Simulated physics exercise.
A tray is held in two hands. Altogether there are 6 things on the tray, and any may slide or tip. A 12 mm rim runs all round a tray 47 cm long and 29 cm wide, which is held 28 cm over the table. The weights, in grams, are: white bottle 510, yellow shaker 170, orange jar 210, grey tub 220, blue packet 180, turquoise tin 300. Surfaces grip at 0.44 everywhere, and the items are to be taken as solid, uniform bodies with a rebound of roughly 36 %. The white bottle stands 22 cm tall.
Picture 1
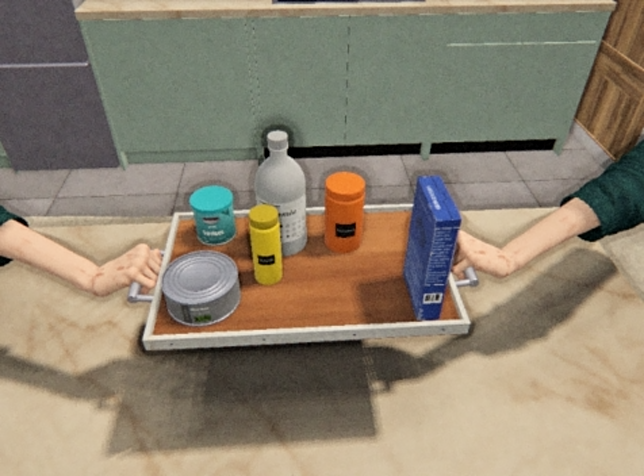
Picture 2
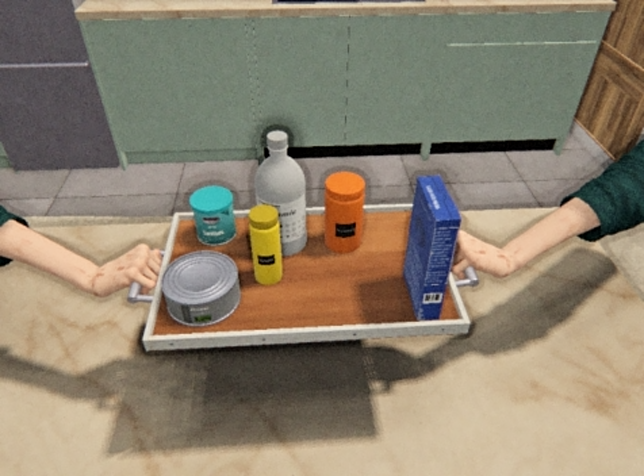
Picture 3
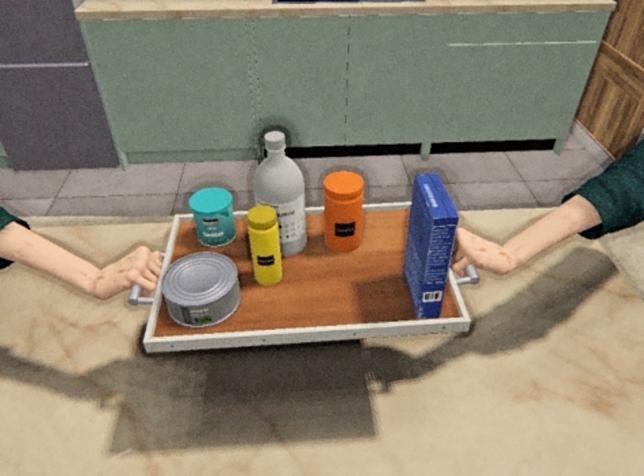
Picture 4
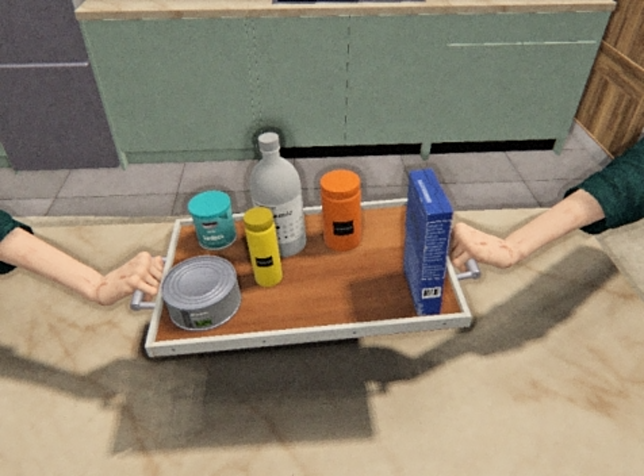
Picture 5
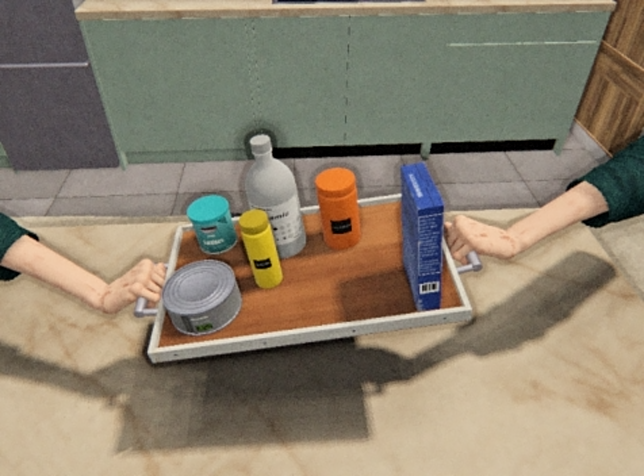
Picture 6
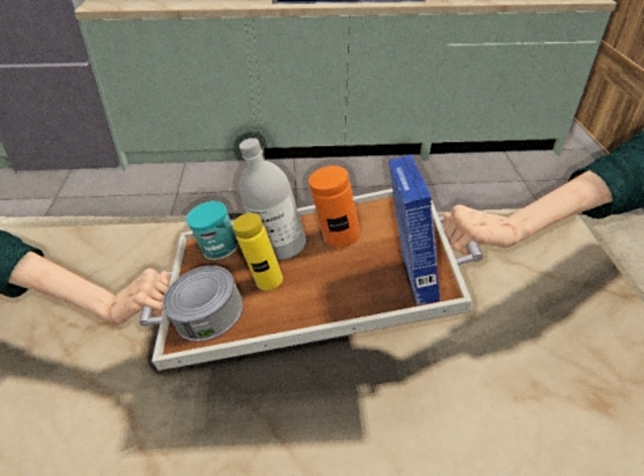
At the start, two hands hold a level tray above a table, carrying a white bottle, yellow shaker, orange jar, grey tub, turquoise tin and blue packet. The hands then gradually tilt the tray left edge down, and the items lean with it, showing no clear sliding across its surface.
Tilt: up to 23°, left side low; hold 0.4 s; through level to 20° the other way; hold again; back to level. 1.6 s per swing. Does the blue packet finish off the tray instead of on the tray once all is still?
No, it stays on the tray.
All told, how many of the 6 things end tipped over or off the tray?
My answer is 2.
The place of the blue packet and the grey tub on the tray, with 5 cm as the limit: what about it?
As for the blue packet, it winds up somewhere else, and the grey tub remains where it was.
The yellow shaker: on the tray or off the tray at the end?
Yellow shaker: Goes out of bounds.
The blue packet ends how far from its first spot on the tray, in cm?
It ends up around 21 cm from its start.
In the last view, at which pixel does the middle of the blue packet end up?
At roughly (298, 295).
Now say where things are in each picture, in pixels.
The first frame shows tray level; blue packet (428, 251); white bottle (281, 193).
The second frame shows tray level; orange jar (344, 213); grey tub (202, 288).
The third frame shows tray at 1°, left edge down; turquoise tin (214, 218); white bottle (280, 193).
The fourth frame shows tray at 4°, left edge down; yellow shaker (264, 248); orange jar (341, 211).
The fifth frame shows tray at 7°, left edge down; grey tub (203, 297); turquoise tin (214, 225).
The sixth frame shows tray at 12°, left edge down; blue packet (415, 232); white bottle (268, 199).
Then, 0.70 s after the last picture, tray at 23°, left edge down; blue packet on its side near (295, 298); yellow shaker on its side.
Then, 1.60 s after the last picture, tray at 17°, left edge down; yellow shaker now off the tray; blue packet on its side near (293, 298).
Then, 3.20 s after the last picture, tray at 20°, right edge down; blue packet on its side near (301, 293).
At rest, off the tray, yellow shaker; tipped over on the tray, blue packet; the other 4 in place, give or take 5 cm. Seen from the same camera at the end, blue packet near (298, 295).
